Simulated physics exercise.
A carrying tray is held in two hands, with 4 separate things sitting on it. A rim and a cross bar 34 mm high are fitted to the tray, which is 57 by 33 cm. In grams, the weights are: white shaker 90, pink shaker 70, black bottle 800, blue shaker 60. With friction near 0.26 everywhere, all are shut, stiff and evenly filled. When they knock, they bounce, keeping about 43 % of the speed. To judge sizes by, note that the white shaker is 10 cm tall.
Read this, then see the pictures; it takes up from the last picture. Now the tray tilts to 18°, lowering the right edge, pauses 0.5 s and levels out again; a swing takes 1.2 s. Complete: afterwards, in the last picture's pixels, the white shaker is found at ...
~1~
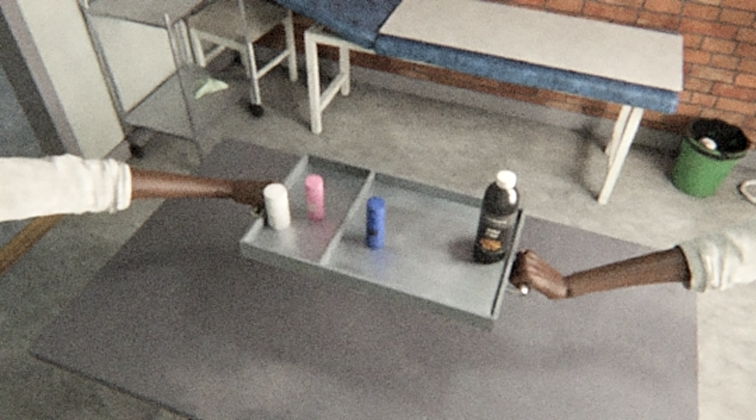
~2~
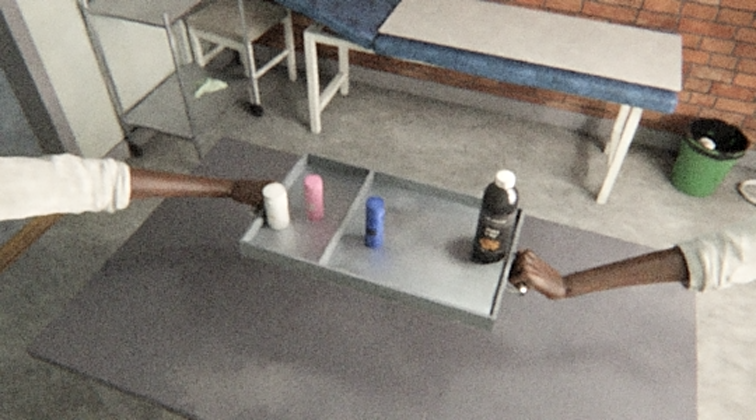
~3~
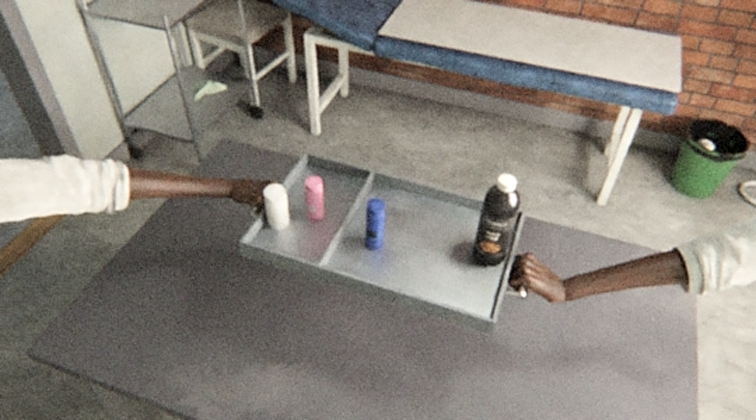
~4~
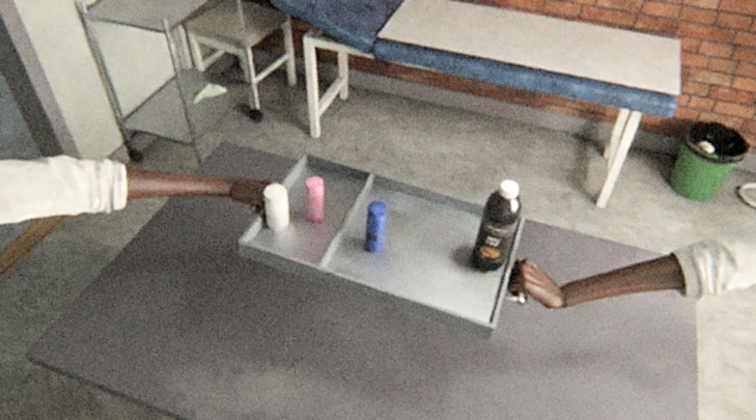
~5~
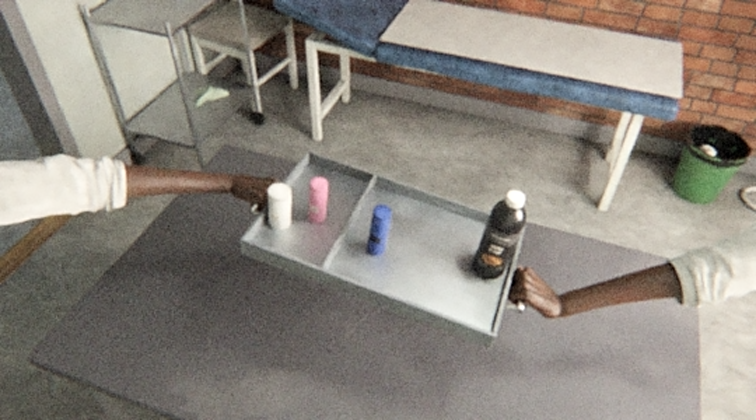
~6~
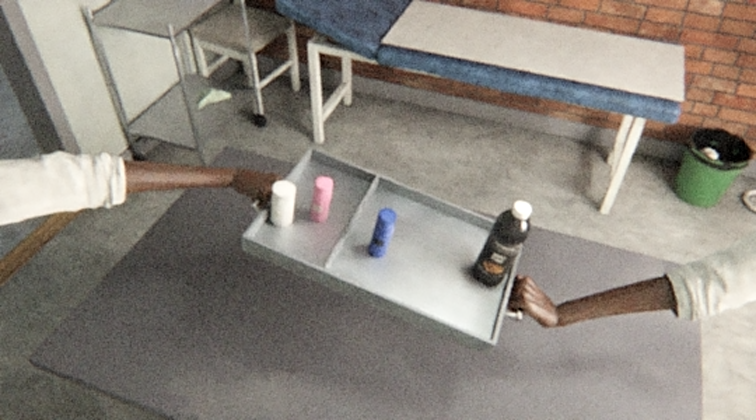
... about (329, 231).
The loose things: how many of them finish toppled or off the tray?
Total count: 1.
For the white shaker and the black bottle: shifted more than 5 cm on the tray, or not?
White shaker: Is displaced. Black bottle: Remains in place.
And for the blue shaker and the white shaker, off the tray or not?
Result: Blue shaker goes out of bounds, white shaker remains in bounds.
Then, 0.90 s past the last view, tilt 18°, right edge down; white shaker shifted 13 cm near (338, 222); blue shaker shifted 12 cm; pink shaker shifted 6 cm.
Then, 1.60 s past the last view, tilt 11°, right edge down; blue shaker now off the tray; white shaker shifted 13 cm near (333, 225); pink shaker shifted 6 cm.
Finally, off the tray, blue shaker; not toppled but over 5 cm from the start, white shaker and pink shaker; black bottle still in place (within 5 cm). Final places as that camera would see them, white shaker near (329, 231).
